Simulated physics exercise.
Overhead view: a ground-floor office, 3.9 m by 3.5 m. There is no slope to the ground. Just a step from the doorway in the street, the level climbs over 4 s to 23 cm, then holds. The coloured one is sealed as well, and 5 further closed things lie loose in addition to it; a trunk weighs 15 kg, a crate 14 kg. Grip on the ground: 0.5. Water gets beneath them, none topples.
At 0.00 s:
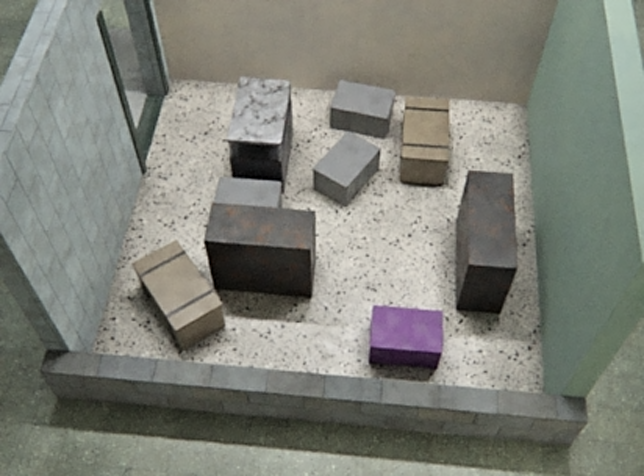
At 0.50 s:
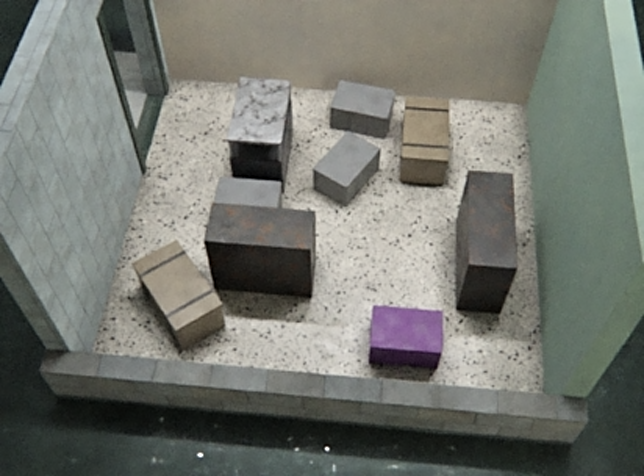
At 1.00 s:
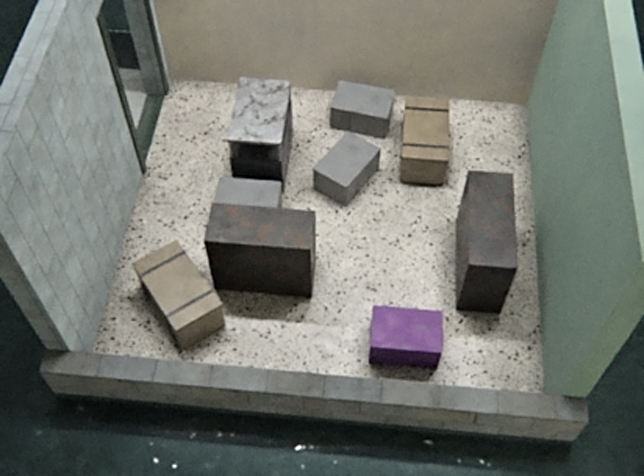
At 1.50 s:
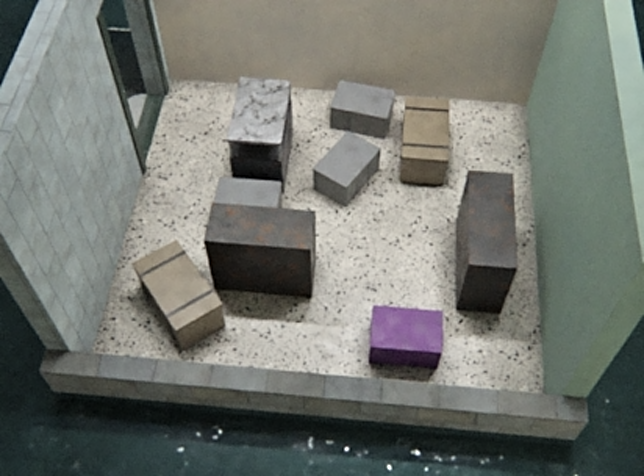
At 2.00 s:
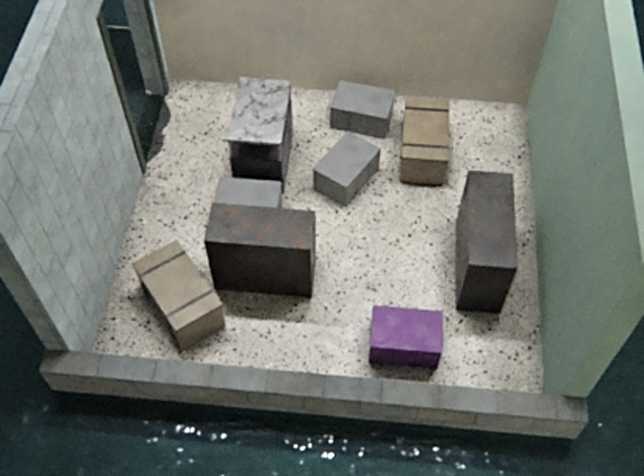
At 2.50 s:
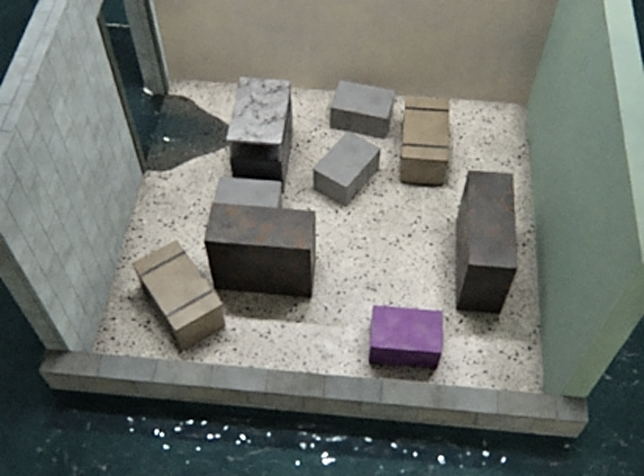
In a walled office, dark water enters through the left doorway while the boxes stay still.
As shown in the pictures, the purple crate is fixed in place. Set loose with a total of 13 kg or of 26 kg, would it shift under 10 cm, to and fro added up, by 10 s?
Pick: The bigger mass.
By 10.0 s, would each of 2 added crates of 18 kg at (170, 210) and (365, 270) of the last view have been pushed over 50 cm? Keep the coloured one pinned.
Those two come out over the line and inside the line, in that order.
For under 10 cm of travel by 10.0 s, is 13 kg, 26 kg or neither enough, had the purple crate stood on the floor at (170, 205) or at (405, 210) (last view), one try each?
One by one: Neither mass suffices; only the big mass suffices.
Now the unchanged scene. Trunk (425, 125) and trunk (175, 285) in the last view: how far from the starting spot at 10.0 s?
100 cm, 140 cm.
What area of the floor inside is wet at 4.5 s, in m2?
About 4.0 m2.
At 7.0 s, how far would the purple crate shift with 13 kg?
About 0 cm off its spot.
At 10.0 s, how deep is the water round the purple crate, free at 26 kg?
Something like 11 centimetres.
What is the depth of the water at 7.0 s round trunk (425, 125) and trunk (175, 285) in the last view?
Depths: Near 7 cm, then near 9 cm.
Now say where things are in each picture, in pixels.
The first frame shows the purple crate at (407, 329), on the bottom; water covers 0.0 m2; 0 of 6 have shifted.
The second frame shows the purple crate at (407, 329), on the bottom; water covers 0.0 m2; 0 of 6 have shifted.
The third frame shows the purple crate at (407, 329) rests on the ground; water covers 0.0 m2; 0 of 6 have shifted.
The fourth frame shows the purple crate at (407, 329), on the bottom; water covers 0.0 m2; 0 of 6 have shifted.
The fifth frame shows the purple crate at (407, 329) rests on the ground; 0.0 m2 under water; 0 of 6 have shifted.
The sixth frame shows the purple crate at (407, 329), on the bottom; 0.5 m2 under water; 0 of 6 have shifted.
After 3.5 s the purple crate would be 0 cm from its start with 13 kg and 0 cm from its start with 26 kg; 0 cm of water round it then.
After 4.5 s the purple crate would be 0 cm from its start with 13 kg and 0 cm from its start with 26 kg; 0 cm of water round it then.
After 7.0 s the purple crate would be 0 cm from its start with 13 kg and 0 cm from its start with 26 kg; 2 cm of water round it then.
After 10.0 s the purple crate would be 26 cm from its start with 13 kg and 1 cm from its start with 26 kg; 11 cm of water round it then.
